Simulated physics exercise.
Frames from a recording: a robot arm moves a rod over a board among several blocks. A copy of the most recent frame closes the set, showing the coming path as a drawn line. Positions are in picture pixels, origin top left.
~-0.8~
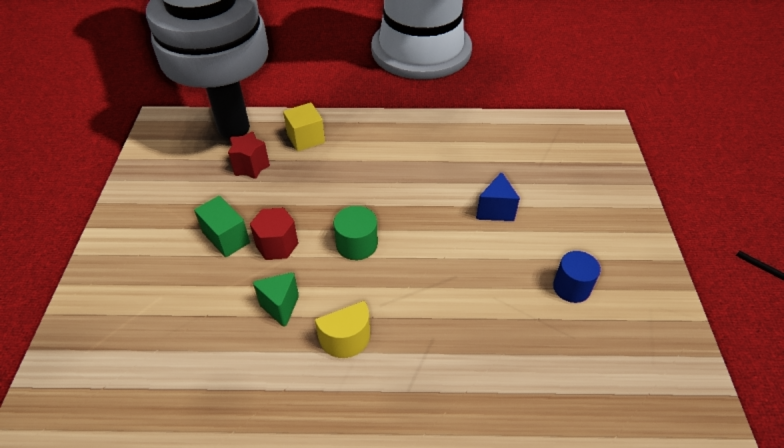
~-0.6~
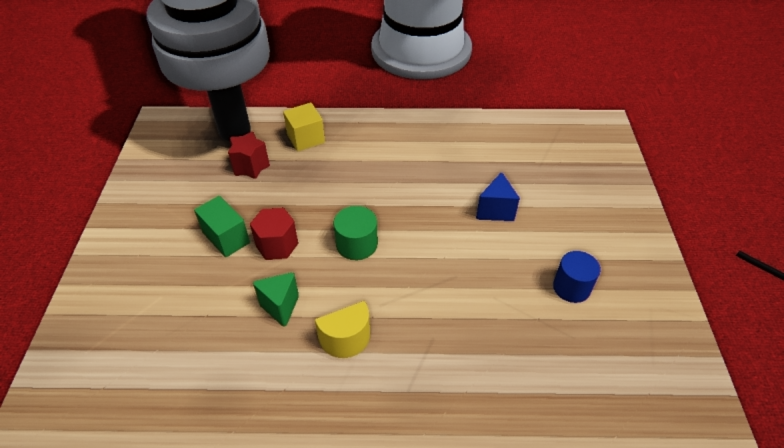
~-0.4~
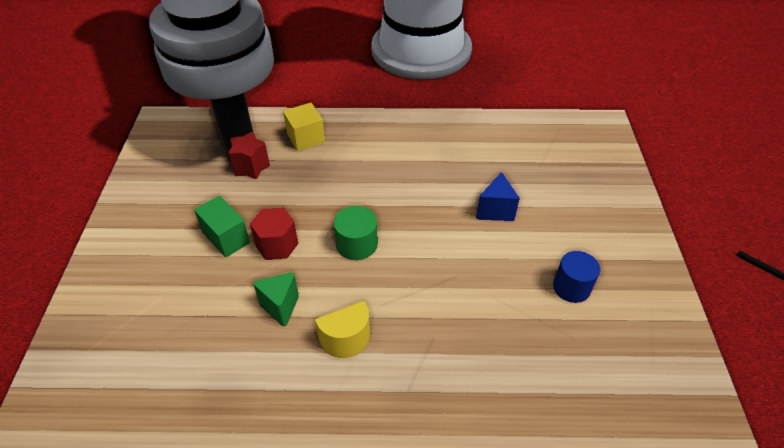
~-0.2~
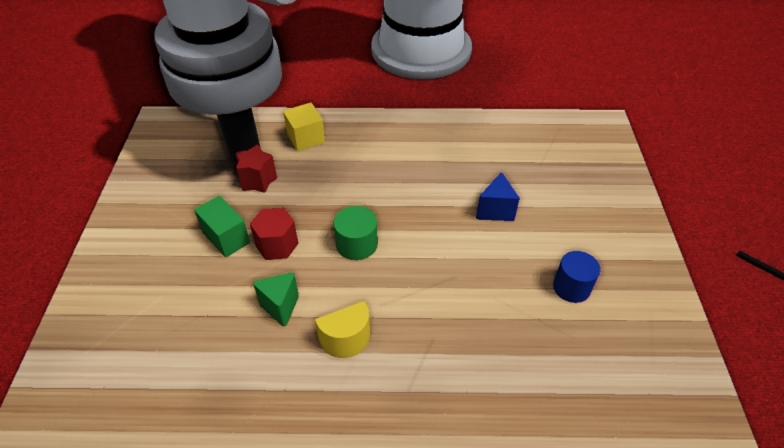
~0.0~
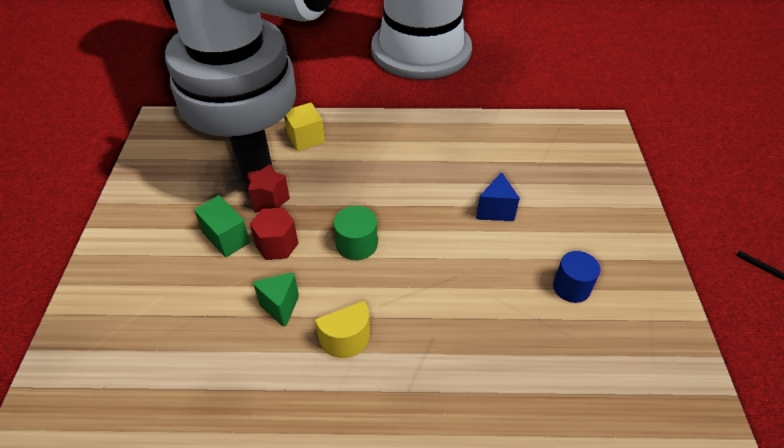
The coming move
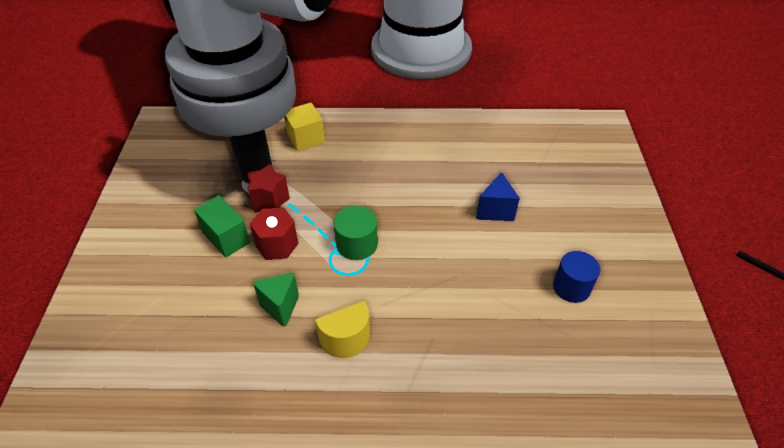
A light wooden board on a red surface is seen from above at an angle, with the camera still. A grey robot arm holds a dark rod at the upper left near a red star-shaped block and a yellow cube, with green, red and yellow blocks below and two blue ones at right. The rod barely moves at first, then pushes the star-shaped block a short way down and slightly right, towards the red hexagonal block.
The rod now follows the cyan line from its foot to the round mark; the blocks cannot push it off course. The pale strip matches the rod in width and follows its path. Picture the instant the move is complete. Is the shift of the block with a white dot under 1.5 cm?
No, I don't think so.
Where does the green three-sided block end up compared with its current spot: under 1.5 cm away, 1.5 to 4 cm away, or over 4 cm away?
Distance: Below 1.5 cm.
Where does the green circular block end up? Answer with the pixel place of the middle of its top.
Located at (389, 235).
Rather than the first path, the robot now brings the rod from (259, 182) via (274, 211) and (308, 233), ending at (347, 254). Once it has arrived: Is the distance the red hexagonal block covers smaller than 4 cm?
No - that is not the case.
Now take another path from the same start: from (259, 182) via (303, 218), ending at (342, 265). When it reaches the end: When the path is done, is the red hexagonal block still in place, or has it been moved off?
It is no longer where it was.
Drawn move, from (259, 182) through (304, 216) to (349, 259); the dot is on the red hexagonal block.
What follows on the original path. One third of the way, rod (288, 197); red star-shaped block (292, 205), turned 15° clockwise; red hexagonal block (272, 230), turned 20° clockwise.
Two thirds of the way, rod (318, 222); red star-shaped block (309, 237), turned 55° clockwise; red hexagonal block (271, 248), turned 55° clockwise.
At the end, rod (348, 251); green rectangular block still; red star-shaped block (314, 258), turned 130° clockwise; red hexagonal block (271, 248), turned 60° clockwise; green three-sided block still; green circular block (389, 235).
